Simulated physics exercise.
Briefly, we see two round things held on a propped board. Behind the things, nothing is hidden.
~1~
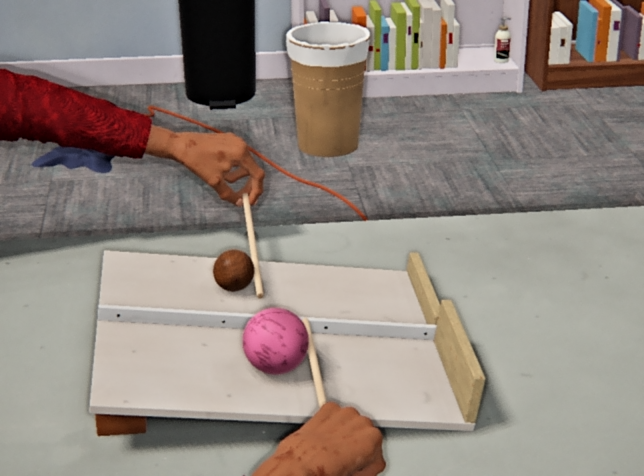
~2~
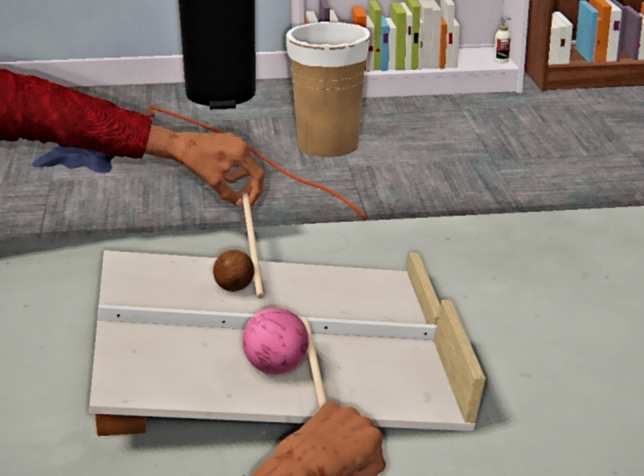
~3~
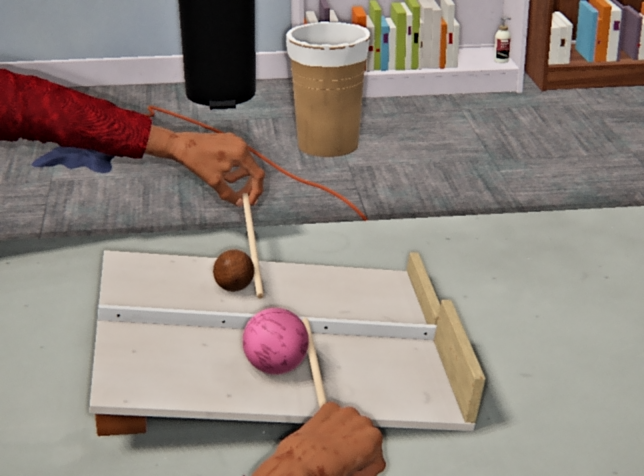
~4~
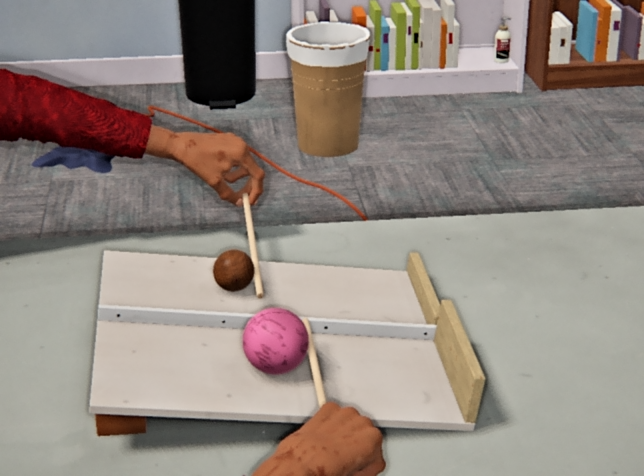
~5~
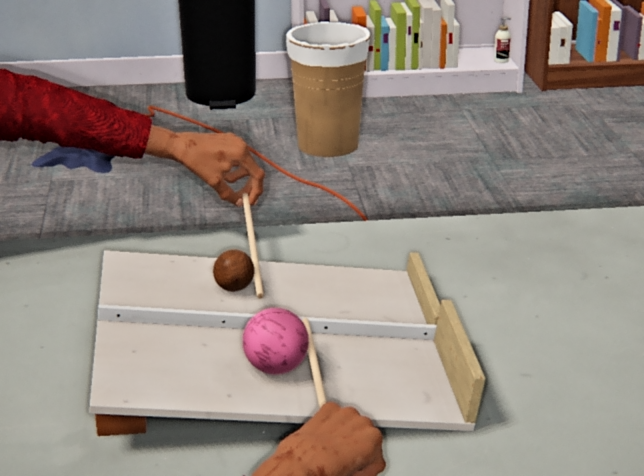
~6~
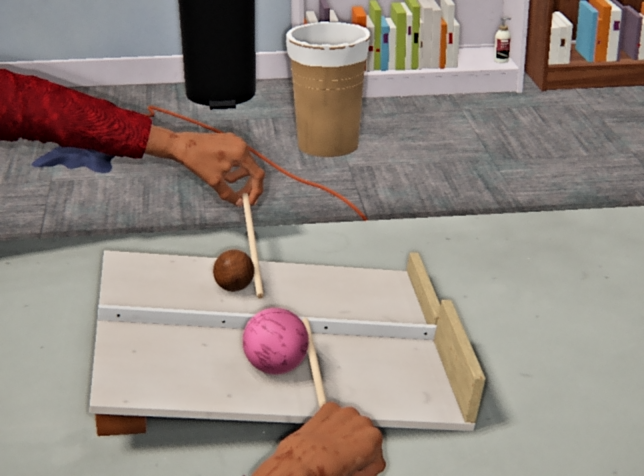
A pink ball and a smaller brown ball stay still on a white board propped up at its left end, one on each side of a raised divider. Two hands hold thin wooden sticks against the right sides of the balls, and nothing visibly moves from start to finish.
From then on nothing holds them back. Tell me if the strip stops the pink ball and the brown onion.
Taking them one at a time, the pink ball stays put and the brown onion stays put.
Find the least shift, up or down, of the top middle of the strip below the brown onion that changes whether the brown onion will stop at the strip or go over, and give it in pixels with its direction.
Some 12 pixels, down.
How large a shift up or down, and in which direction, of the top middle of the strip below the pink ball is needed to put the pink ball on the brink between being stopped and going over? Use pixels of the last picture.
Downward, by some 32 pixels.
Then, 0.46 s after the last picture, pink ball rolling on the board near (341, 346); brown onion rolling on the board near (293, 276).
At rest, the pink ball gets caught, near (423, 350); the brown onion gets caught, near (402, 283).
